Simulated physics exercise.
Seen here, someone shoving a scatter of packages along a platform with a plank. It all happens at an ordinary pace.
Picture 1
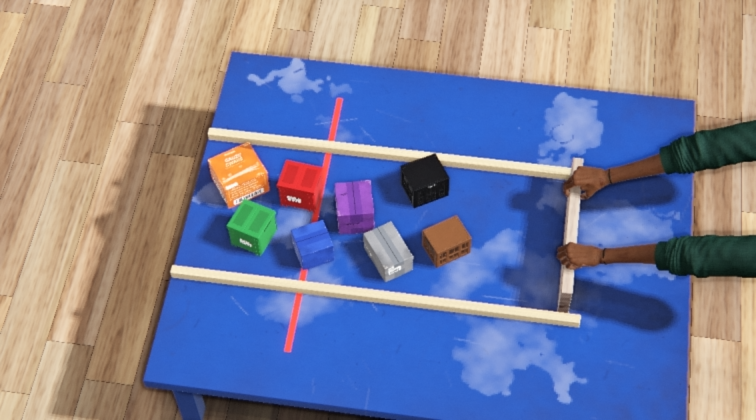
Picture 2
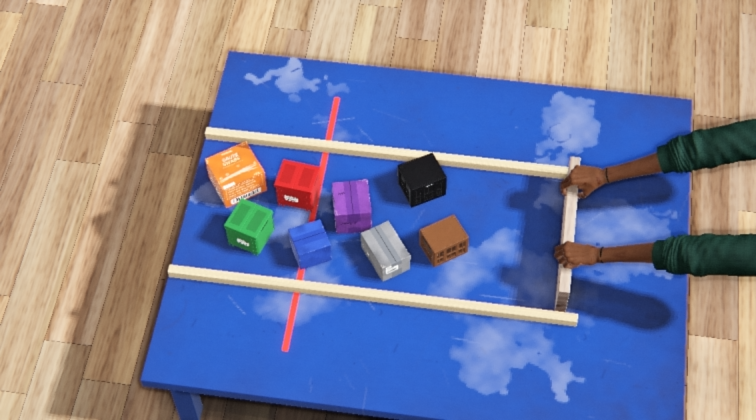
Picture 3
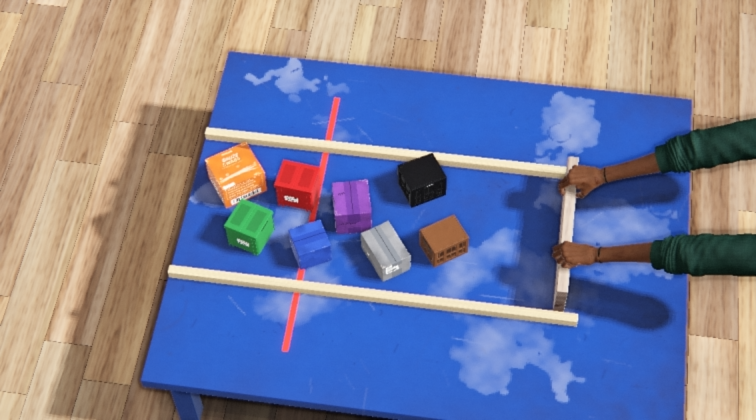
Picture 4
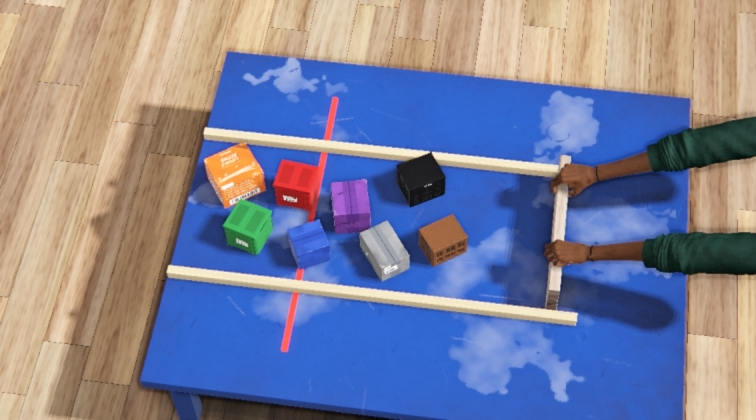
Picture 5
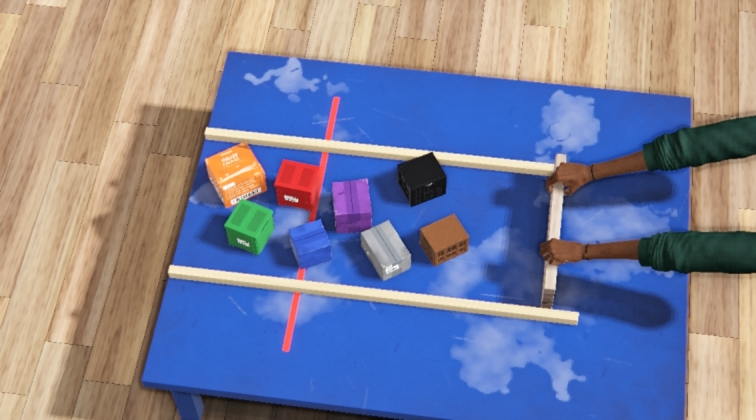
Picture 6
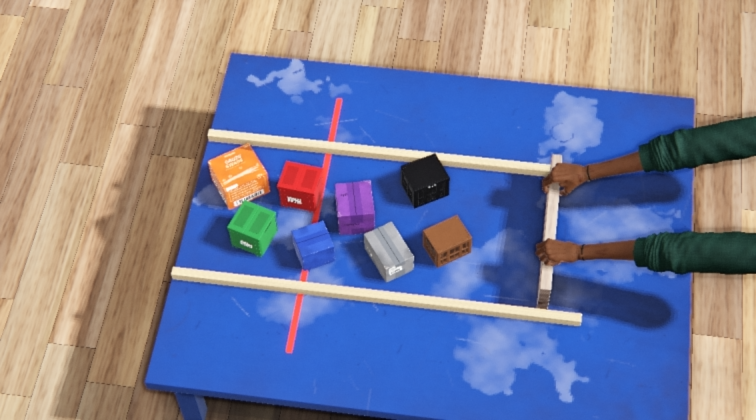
Two hands sliding a wooden plank slightly left between two rails on a blue table, the scattered colourful boxes staying still.
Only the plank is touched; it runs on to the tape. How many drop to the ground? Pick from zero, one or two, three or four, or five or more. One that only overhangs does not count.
As it turns out, the number that fall off is zero.
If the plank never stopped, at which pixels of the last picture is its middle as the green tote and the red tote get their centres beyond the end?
For the green tote at (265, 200), for the red tote at (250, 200).
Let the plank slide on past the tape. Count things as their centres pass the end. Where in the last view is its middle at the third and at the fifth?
First at (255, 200), next at (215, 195).
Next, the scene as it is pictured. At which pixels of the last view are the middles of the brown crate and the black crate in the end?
First (289, 225), then (307, 156).
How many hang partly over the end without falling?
The number is 1.
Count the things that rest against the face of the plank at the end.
The number is 3.
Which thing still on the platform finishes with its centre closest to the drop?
That is the orange box.
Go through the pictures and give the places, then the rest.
In the first frame, orange box (239, 175); green tote (253, 228); red tote (301, 187); plank (570, 235); tape (315, 217).
In the second frame, green tote (250, 228); black crate (422, 180).
In the third frame, red tote (298, 186); blue box (310, 245).
In the fourth frame, orange box (235, 175); purple parcel (351, 207).
In the fifth frame, green tote (250, 228); brown crate (444, 240).
In the sixth frame, orange box (239, 176); green tote (253, 229); red tote (301, 188); plank (550, 232); tape (316, 218).
Soon after, none off yet; orange box at rest near (239, 176); green tote at rest near (253, 229); red tote at rest near (301, 188).
Then, none off yet; orange box moved a little near (232, 175); green tote at rest near (253, 229); red tote moved a little near (280, 186).
At rest, the number that fall off is zero.
